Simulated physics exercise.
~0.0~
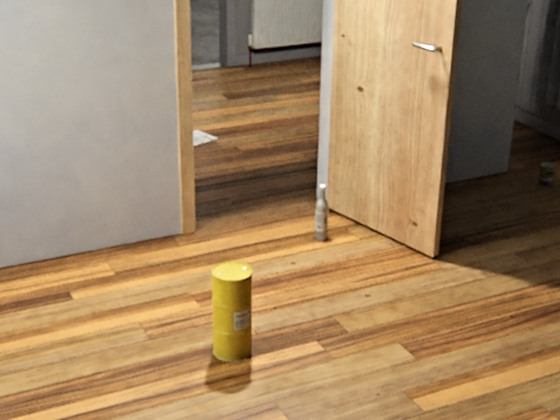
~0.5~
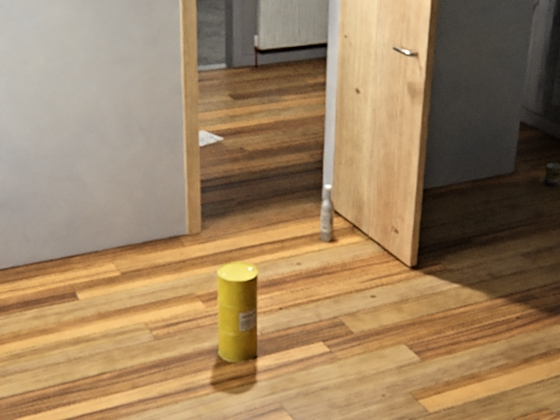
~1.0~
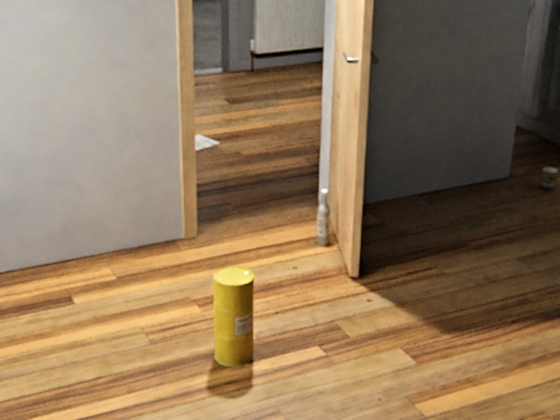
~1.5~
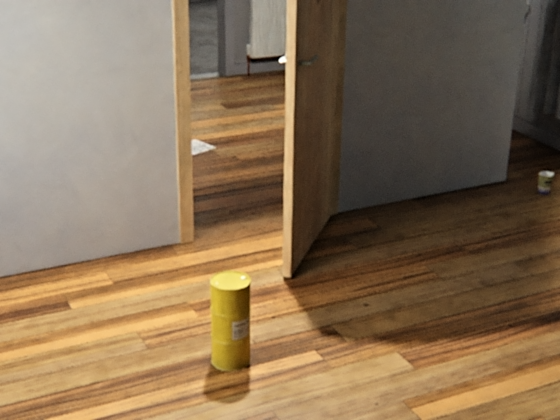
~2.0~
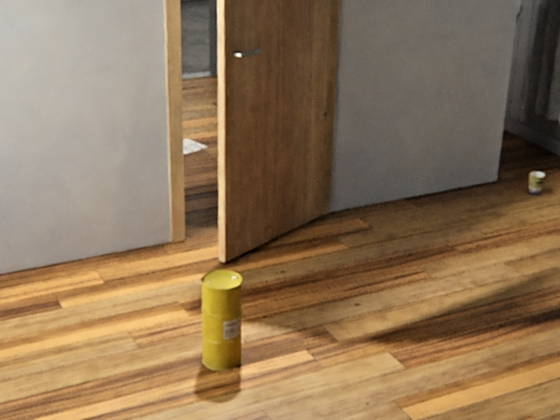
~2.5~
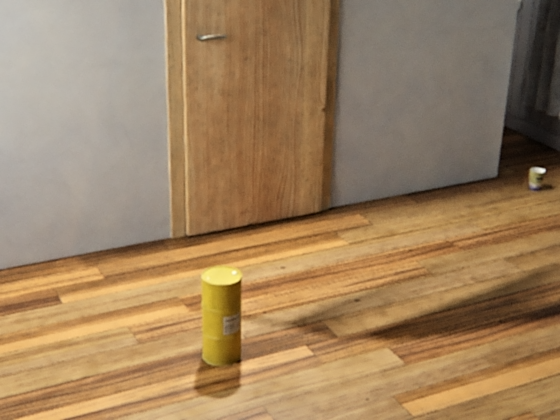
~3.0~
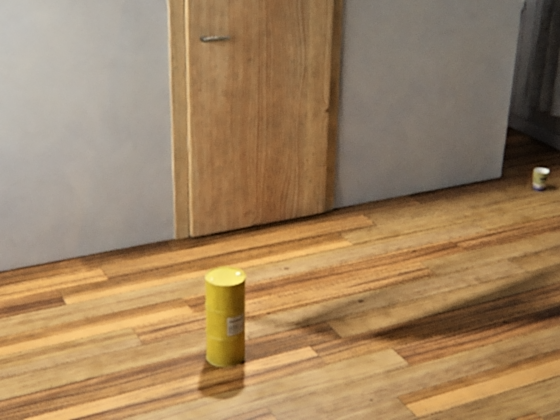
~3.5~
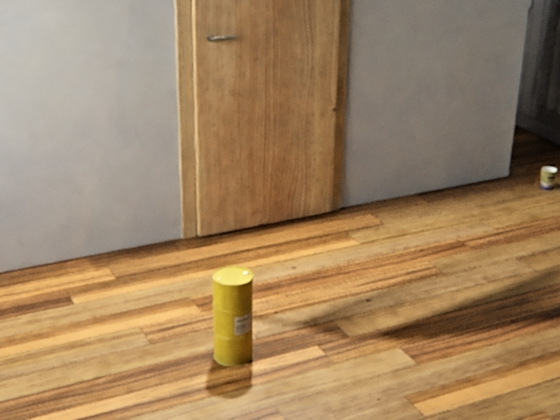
A wooden door swings shut, hiding a pale bottle, while a yellow canister stays standing.
